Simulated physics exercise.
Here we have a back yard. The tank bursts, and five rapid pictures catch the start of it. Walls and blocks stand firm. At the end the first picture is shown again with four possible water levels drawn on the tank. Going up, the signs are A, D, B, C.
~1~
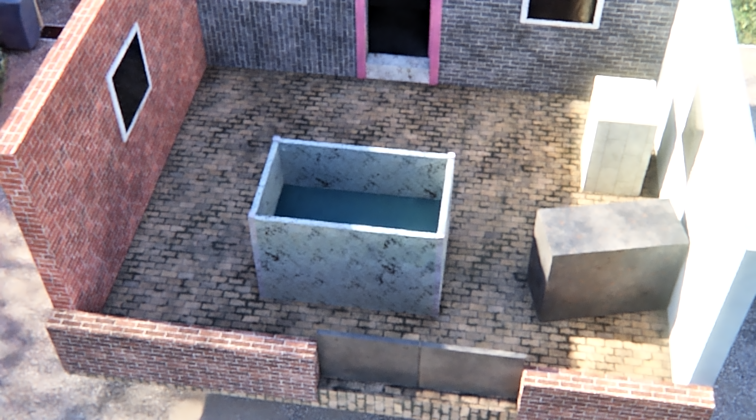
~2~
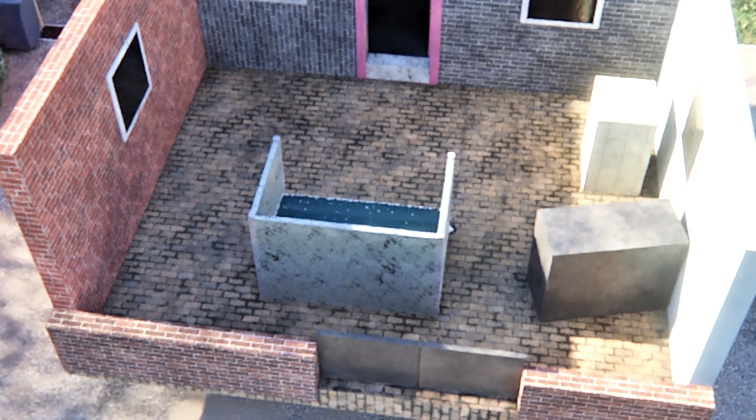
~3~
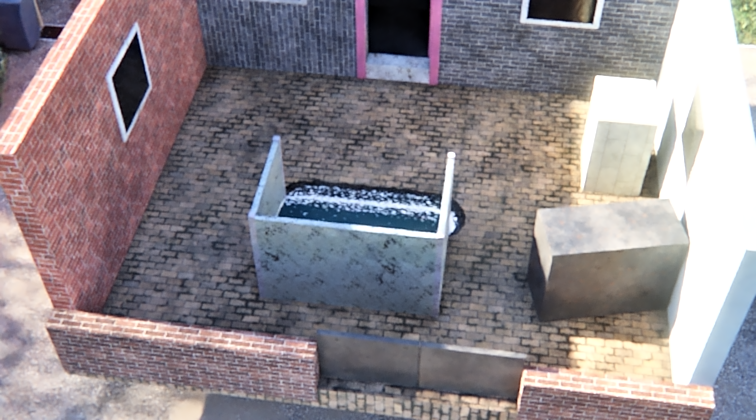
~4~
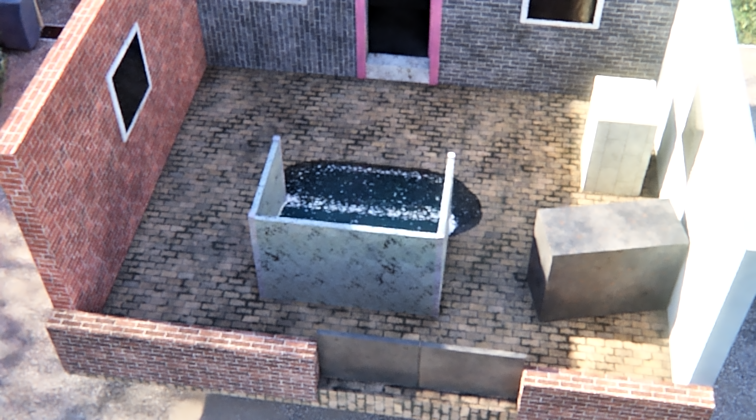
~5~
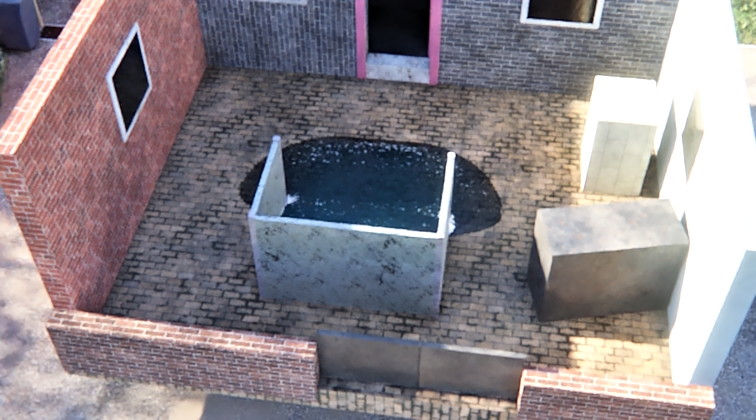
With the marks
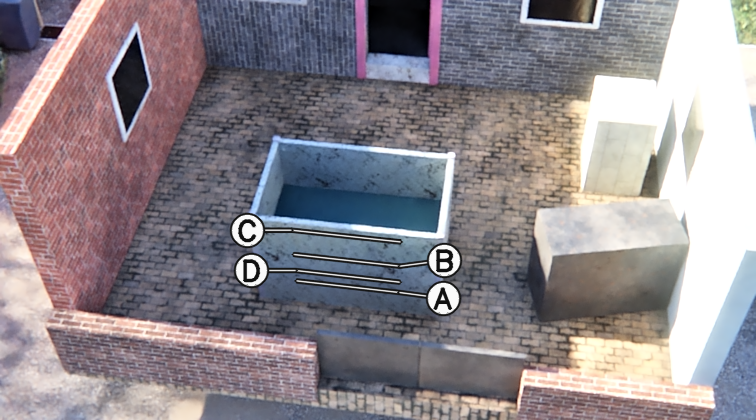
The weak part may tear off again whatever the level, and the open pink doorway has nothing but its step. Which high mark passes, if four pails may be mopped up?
The answer is line D.
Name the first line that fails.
B.
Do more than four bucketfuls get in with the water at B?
Yes, that goes wrong.
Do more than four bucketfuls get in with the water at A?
No.
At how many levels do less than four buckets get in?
Two of the four.
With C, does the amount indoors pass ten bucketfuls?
Yes, clearly.
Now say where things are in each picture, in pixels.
Water in the tank at rest, its middle at (356, 228); foot of the pink doorway at (398, 81); shut gate at (420, 349).
Water covers 2 % of the ground, its front hidden from here.
Water covers 5 % of the ground, its front hidden from here.
Water covers 9 % of the ground, its front hidden from here.
Water covers 15 % of the ground and shows as far out as (488, 219).
On the marked copy, A at (347, 286); B at (346, 260); C at (345, 236); D at (347, 276); from the bottom up A, D, B, C.
With A, nothing gets over.
With B, about 10 bucketfuls get in.
With C, dozens of bucketfuls pour in.
With D, a bucket or two gets in.
